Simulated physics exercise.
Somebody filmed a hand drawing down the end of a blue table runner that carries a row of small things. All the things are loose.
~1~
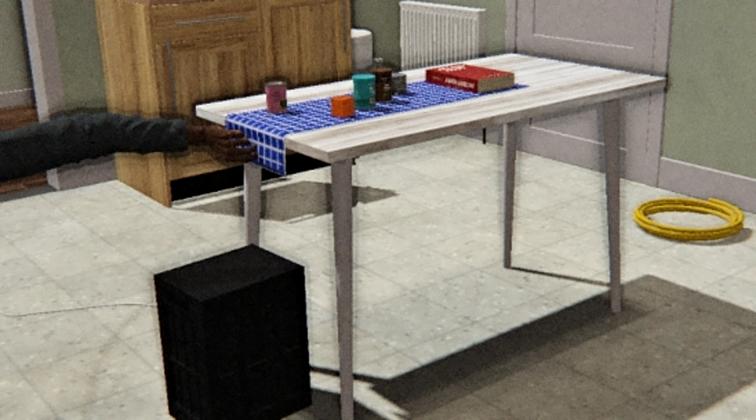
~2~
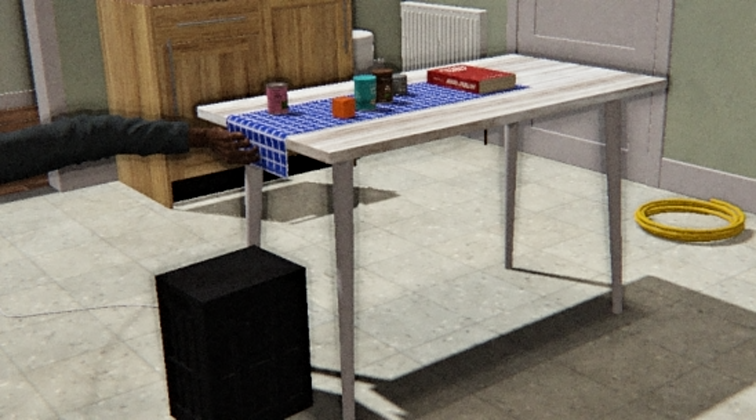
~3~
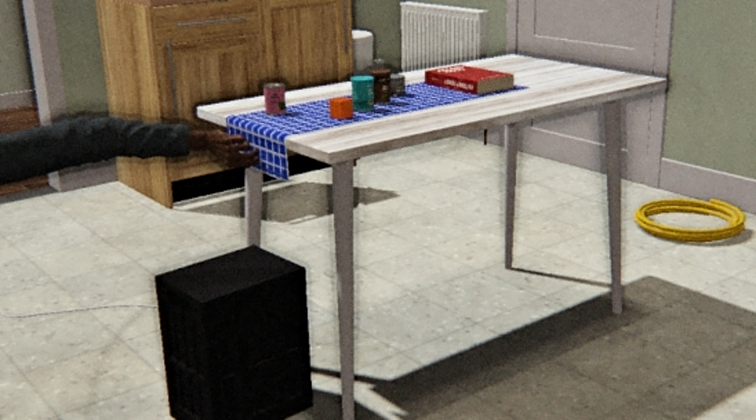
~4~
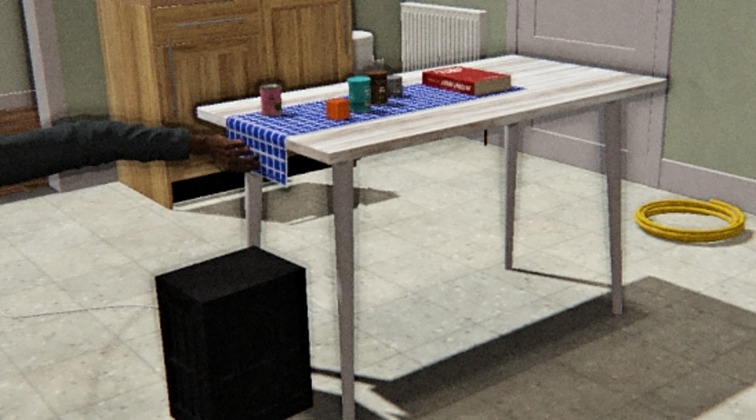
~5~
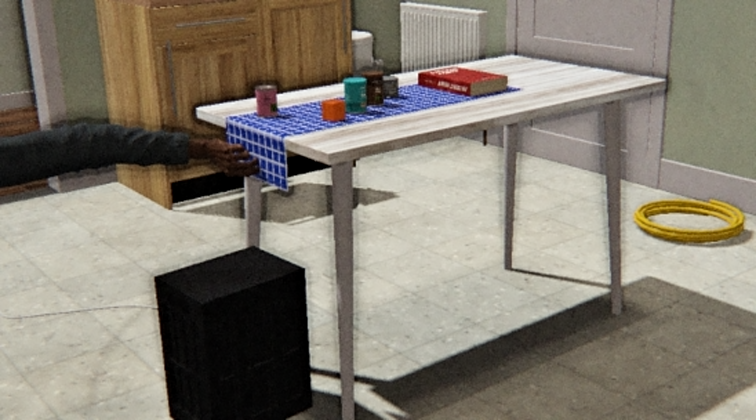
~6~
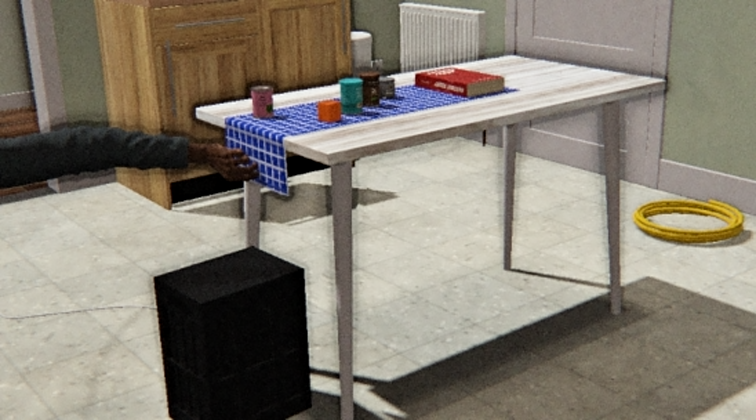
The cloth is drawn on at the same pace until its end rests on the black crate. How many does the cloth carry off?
The count of fallen things is two.
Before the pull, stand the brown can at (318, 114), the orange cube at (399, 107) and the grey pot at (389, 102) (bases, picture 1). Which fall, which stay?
The brown can goes over, the orange cube keeps its place on top, the grey pot keeps its place on top.
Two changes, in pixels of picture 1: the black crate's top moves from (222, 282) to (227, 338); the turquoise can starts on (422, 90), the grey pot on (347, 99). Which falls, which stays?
The turquoise can stays on, the grey pot drops off.
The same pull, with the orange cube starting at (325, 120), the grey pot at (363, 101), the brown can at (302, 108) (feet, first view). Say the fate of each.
The orange cube goes over; the grey pot survives; the brown can goes over.
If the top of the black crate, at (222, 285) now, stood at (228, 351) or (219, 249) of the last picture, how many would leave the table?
Over the edge go 4 and 1.
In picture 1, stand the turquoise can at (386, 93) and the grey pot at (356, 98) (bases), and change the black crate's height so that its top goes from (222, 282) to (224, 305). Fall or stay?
The turquoise can does not fall, the grey pot survives.
Early on, hem near (258, 227); pink can gone.
Midway, hem on the crate; pink can and orange cube gone.
Finally, hem on the crate; pink can and orange cube gone. It carries off two.
